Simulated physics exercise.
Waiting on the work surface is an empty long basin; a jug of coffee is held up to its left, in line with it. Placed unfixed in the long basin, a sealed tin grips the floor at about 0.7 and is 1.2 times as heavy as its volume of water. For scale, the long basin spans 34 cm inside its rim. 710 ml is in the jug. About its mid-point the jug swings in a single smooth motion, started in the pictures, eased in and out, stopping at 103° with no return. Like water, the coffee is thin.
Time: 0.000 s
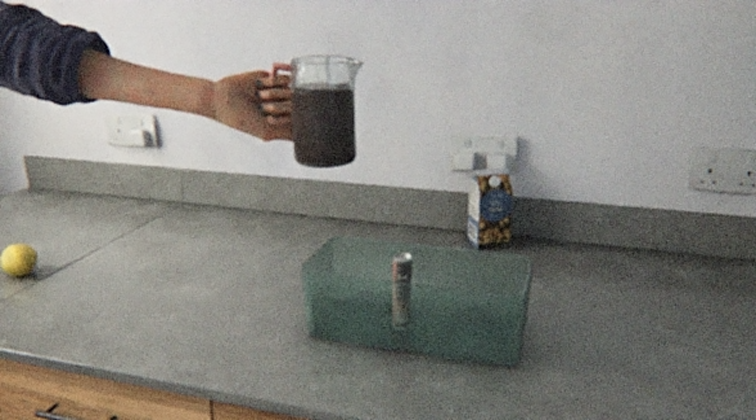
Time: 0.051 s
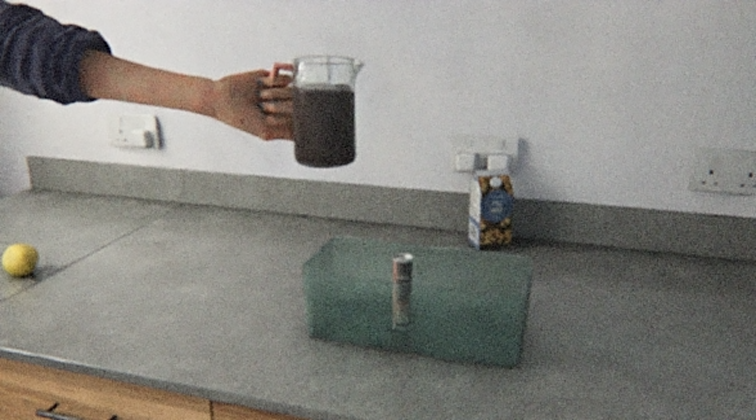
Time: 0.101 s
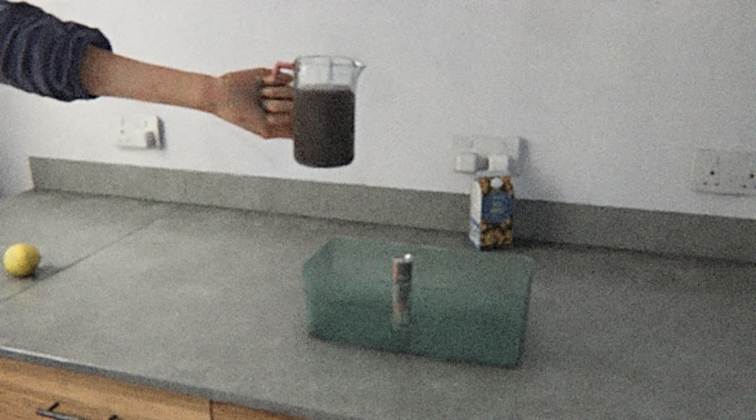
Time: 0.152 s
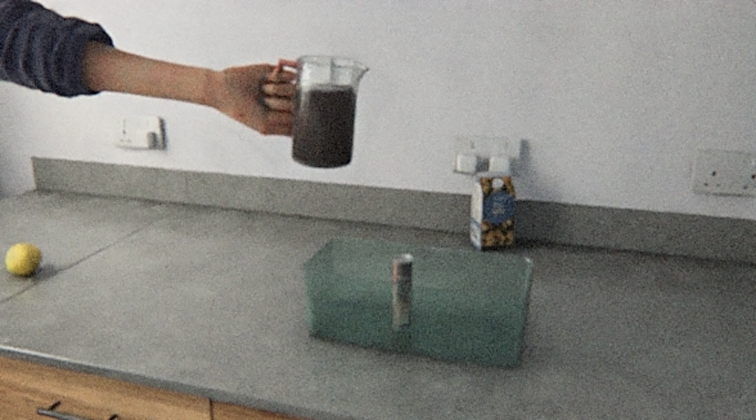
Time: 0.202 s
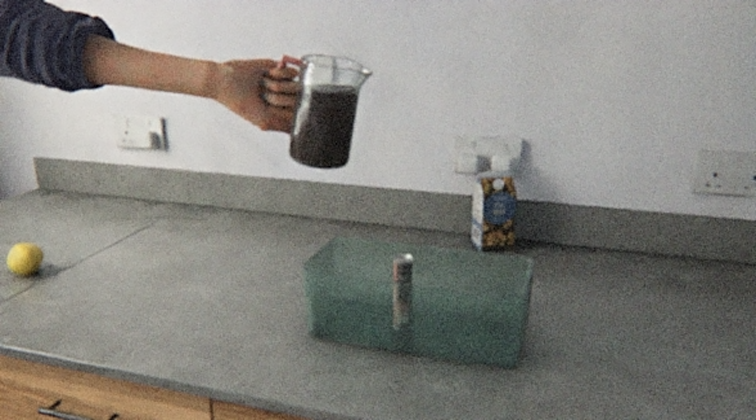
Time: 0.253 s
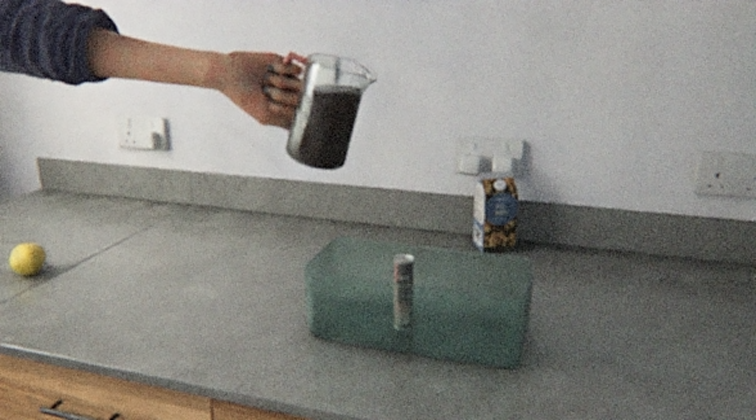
A hand gradually tilts a jug of dark liquid rightward above a green basin.
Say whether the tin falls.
My guess is it's going to stay on its base.
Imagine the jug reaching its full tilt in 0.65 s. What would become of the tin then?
Then the tin does not tip.
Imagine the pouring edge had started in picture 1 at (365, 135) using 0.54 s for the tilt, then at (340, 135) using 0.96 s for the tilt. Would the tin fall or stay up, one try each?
Try 1: Still standing; try 2: Tipped over.
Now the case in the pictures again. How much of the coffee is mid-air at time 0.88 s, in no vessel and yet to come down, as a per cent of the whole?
30 in a hundred, give or take.
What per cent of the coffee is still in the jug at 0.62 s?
92 %.
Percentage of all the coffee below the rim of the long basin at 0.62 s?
0 %, give or take.
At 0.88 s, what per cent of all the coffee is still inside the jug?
I reckon near 48 per cent still sits there.
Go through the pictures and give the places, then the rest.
The first picture shows tilt 0°; pouring edge (363, 63); surface from (298, 85) to (352, 88); the long basin's rim runs from (317, 253) to (529, 278); the tin's top is at (403, 260).
The second picture shows tilt 1°; pouring edge (364, 63); surface from (299, 86) to (353, 88).
The third picture shows tilt 3°; pouring edge (366, 66); surface from (300, 86) to (353, 89).
The fourth picture shows tilt 6°; pouring edge (369, 69); surface from (302, 87) to (354, 89).
The fifth picture shows tilt 11°; pouring edge (372, 73); surface from (303, 89) to (358, 90).
The sixth picture shows tilt 17°; pouring edge (377, 79); surface from (303, 96) to (361, 91).
Then, 0.62 s in, the tilt is 74° and 92 per cent is still to pour; the tin stands where it began.
Then, 0.88 s in, the tilt is 101° and 47 per cent is still to pour; the tin stands where it began.
Then, 1.16 s in, the tilt is 103° and 10 per cent is still to pour; the tin stands where it began.
Then, 1.46 s in, the tilt is 103° and 1 per cent is still to pour; the tin stands where it began.
Finally, the tin stands where it began.
